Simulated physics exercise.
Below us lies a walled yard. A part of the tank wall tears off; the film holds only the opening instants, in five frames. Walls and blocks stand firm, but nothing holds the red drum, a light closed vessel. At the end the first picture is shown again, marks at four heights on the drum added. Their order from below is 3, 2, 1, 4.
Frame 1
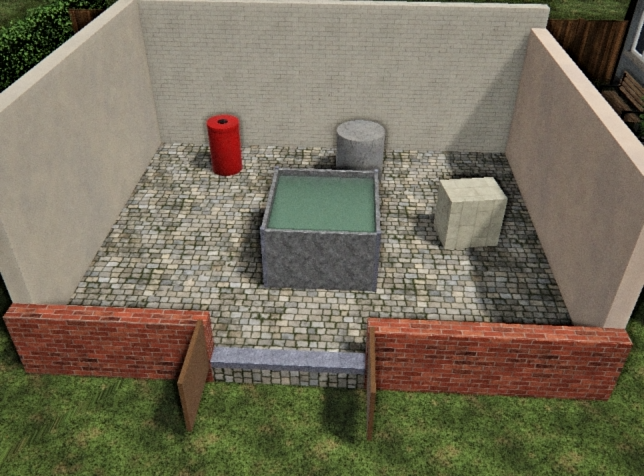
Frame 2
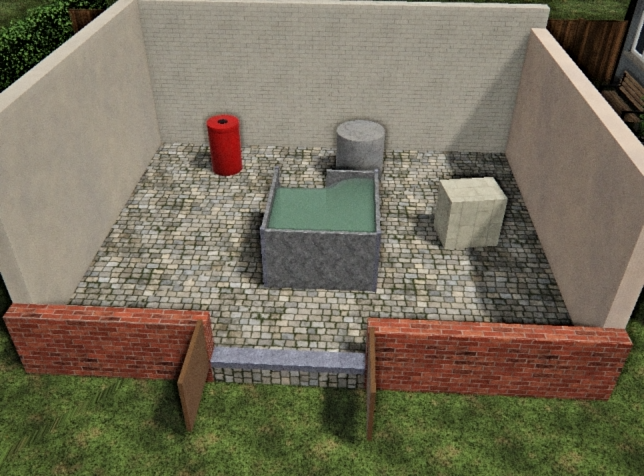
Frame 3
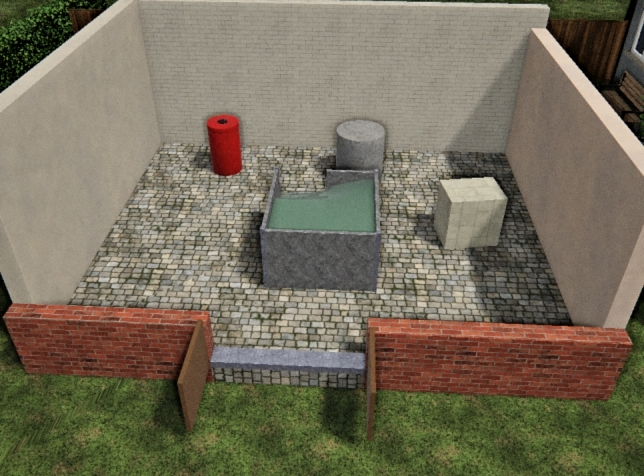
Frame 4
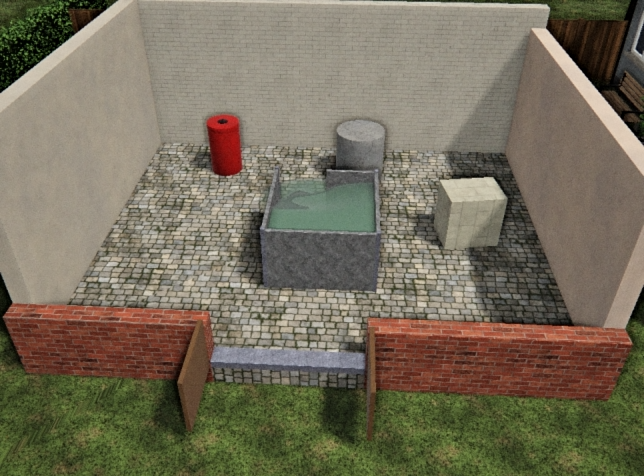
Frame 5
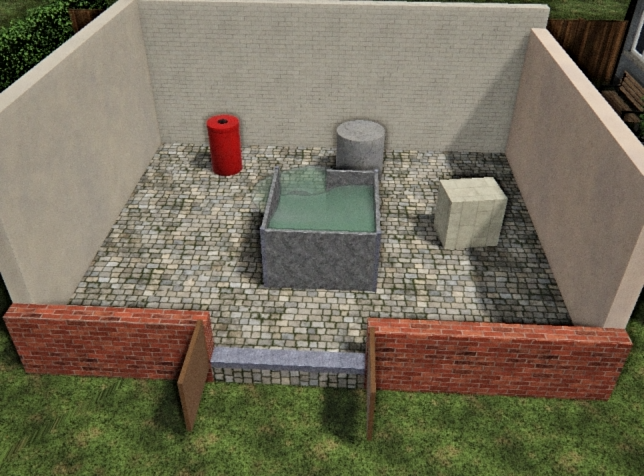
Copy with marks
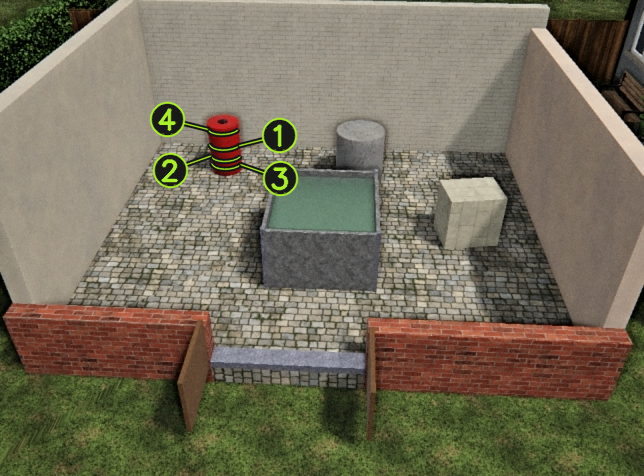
In a walled yard with a red drum and an open gate, the green water in a square stone tank sank at the back, then sloshed and rose in a clear swell toward the back left.
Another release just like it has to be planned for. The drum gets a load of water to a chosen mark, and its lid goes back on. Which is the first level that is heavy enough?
Choose 2.
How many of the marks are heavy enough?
Three of them.
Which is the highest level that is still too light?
Level 3.
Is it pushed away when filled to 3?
Yes.
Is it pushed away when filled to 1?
No, that is safe.
In lime, 1 at (222, 150); 2 at (223, 161); 3 at (224, 169); 4 at (220, 134); from the bottom up 3, 2, 1, 4.
With 1, it does not move.
With 2, it does not move.
With 3, it is pushed about 4 times its own width away.
With 4, it does not move.
